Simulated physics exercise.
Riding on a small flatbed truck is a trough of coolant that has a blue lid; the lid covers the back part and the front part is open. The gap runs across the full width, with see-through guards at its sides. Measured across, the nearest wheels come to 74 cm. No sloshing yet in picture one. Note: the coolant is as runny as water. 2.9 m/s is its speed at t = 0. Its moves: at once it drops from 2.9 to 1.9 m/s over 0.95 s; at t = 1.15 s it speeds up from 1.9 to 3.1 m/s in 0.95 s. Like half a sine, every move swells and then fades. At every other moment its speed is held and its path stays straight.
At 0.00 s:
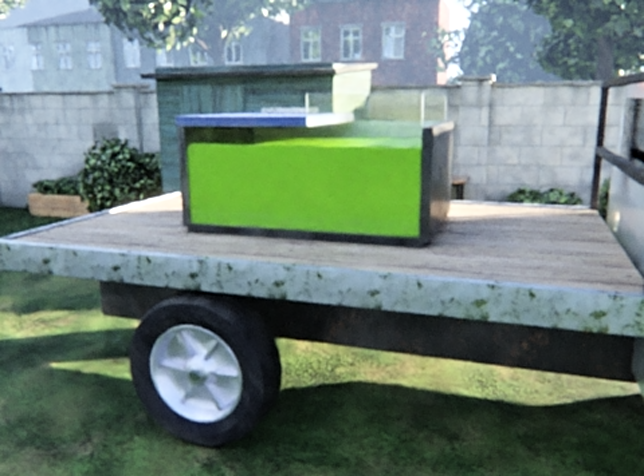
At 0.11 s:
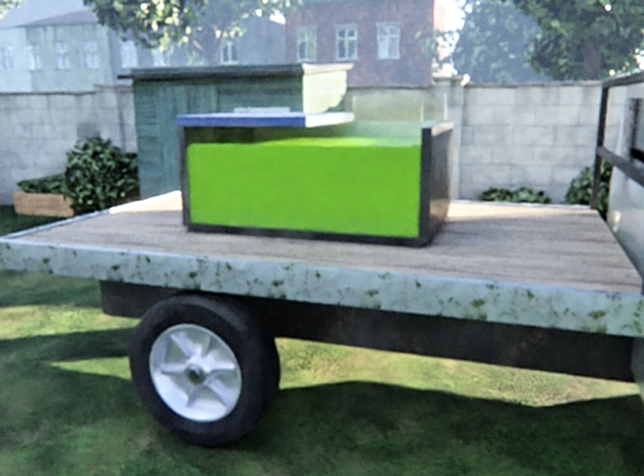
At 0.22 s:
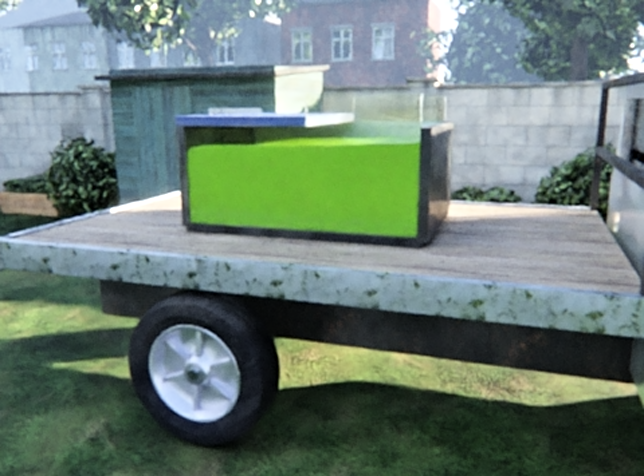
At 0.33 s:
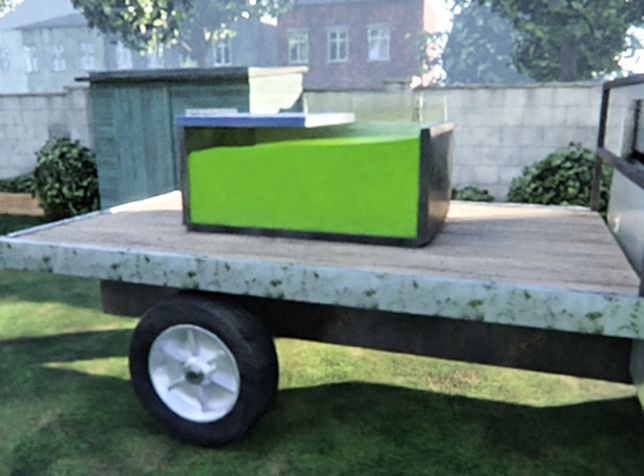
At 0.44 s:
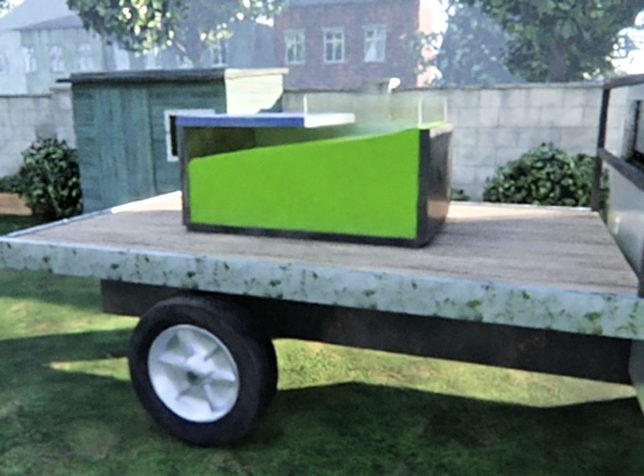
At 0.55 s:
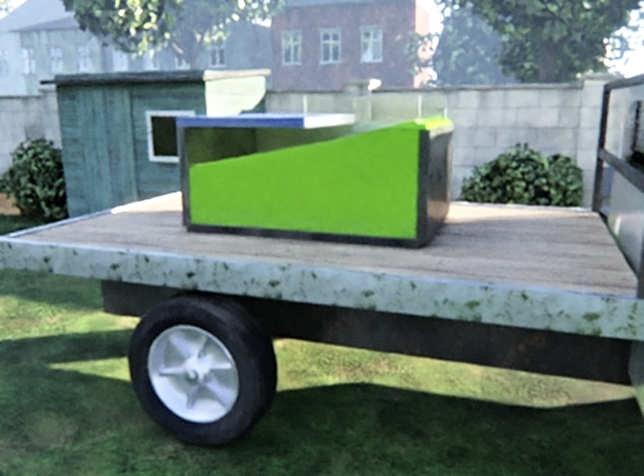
At first, bright green liquid lies nearly level in a blue-lidded trough on a flatbed, while the shed and bushes behind slide left. Then its surface begins to tilt, sinking at the left beneath the lid and climbing at the open right end, until it forms a clear upward slope.
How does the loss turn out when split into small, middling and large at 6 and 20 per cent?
It turns out small.
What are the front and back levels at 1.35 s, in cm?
Front reads 32 centimetres, back reads 48 centimetres.
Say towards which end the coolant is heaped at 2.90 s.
Tilt: Towards the forward end.
Then, 1.35 s in, the surface stands 48 cm at the back and 32 cm at the front; 2 per cent has gone, over the front.
Then, 2.15 s in, the surface stands 45 cm at the back and 40 cm at the front; 2 per cent has gone, over the front.
Then, 2.90 s in, the surface stands 35 cm at the back and 41 cm at the front; 2 per cent has gone, over the front.
Then, 4.99 s in, 2 per cent has gone, over the front, 9 of 394 litres.
